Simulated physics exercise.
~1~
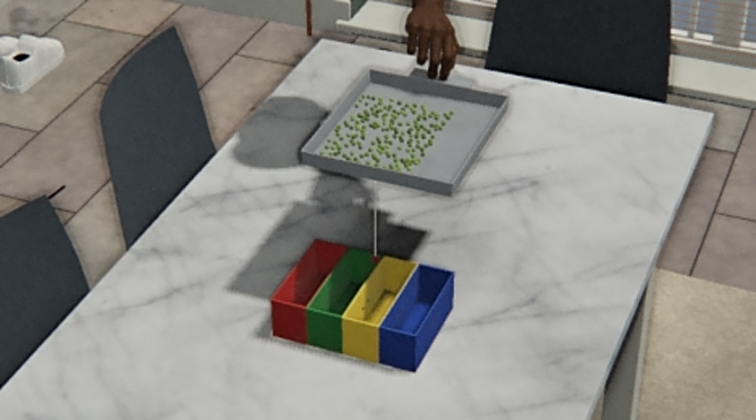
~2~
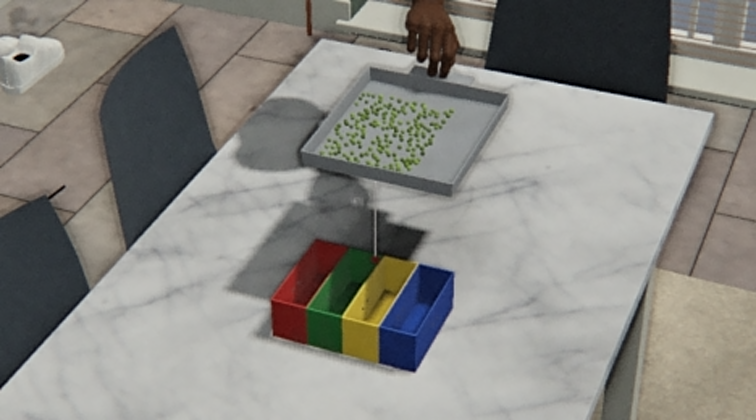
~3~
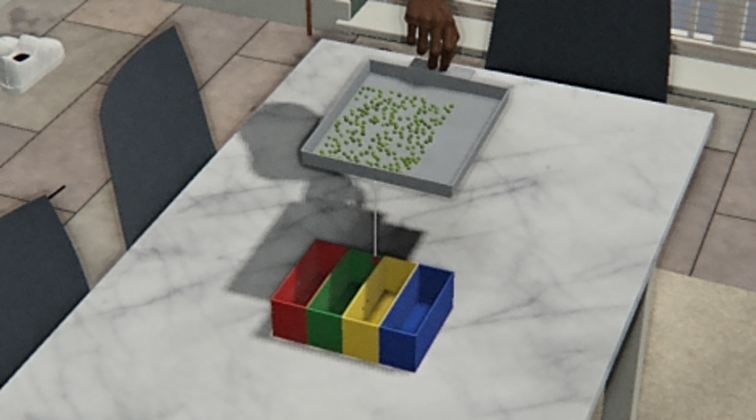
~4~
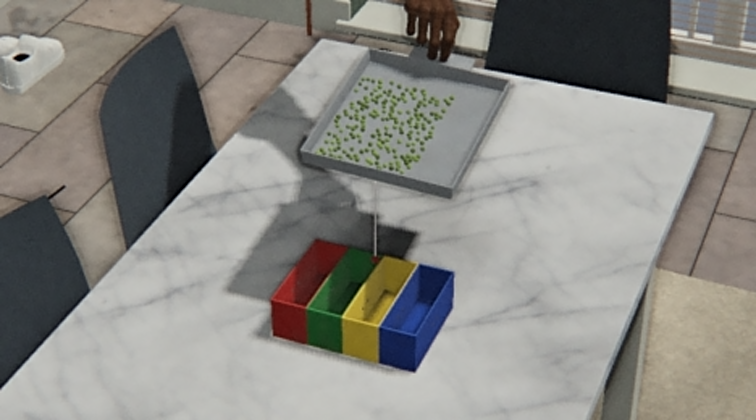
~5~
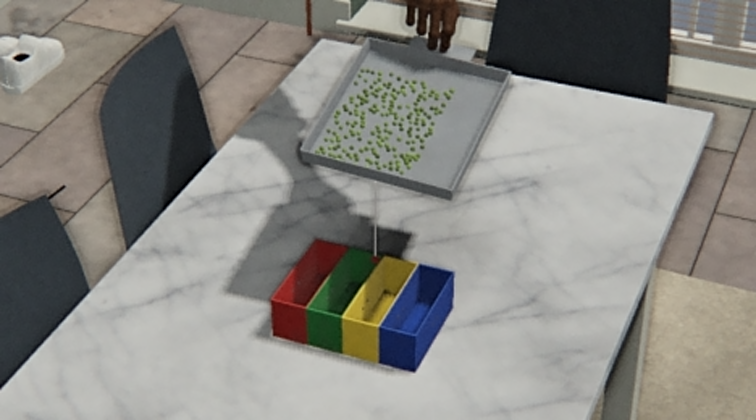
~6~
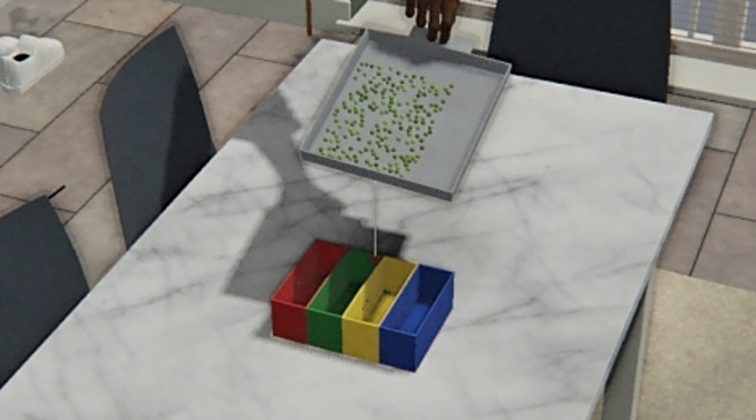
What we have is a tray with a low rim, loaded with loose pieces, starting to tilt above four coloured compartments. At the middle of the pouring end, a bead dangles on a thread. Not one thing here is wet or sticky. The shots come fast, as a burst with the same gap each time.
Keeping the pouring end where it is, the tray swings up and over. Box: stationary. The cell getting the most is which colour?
It is blue.
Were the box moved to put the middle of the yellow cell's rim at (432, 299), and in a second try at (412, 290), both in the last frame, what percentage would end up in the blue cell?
It comes to roughly 0 per cent in one try and roughly 30 per cent in the next.
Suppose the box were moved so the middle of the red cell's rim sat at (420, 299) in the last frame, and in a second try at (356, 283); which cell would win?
Well, the first time it's that red cell, and the second time it's yellow.
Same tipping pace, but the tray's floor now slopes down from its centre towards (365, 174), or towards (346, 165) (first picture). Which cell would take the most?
First try: That red cell; second try: Red.
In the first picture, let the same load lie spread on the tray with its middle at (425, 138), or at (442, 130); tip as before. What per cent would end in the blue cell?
Close to 60 and close to 60 per cent.
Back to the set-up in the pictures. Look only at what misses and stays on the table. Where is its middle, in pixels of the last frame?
I'd put the middle somewhere around (479, 348) in the last picture.
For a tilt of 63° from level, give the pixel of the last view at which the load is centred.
Near (389, 174).
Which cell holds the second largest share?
Place 2: The yellow one.
Soon, tray tipped steeply; nearly all on the tray; a stray few falling or outside the box.
A while on, tray tipped past a quarter turn; nearly all on the tray; a stray few in the blue cell; a small part falling or outside the box.
Towards the end, tray tipped past a quarter turn; about half in the blue cell; about a quarter in the yellow cell; a small part in the green cell; a stray few in the red cell; about a quarter falling or outside the box.
Finally, tray tipped past a quarter turn; about half in the blue cell; about a quarter in the yellow cell; a small part in the green cell; a stray few in the red cell; about a quarter outside the box.
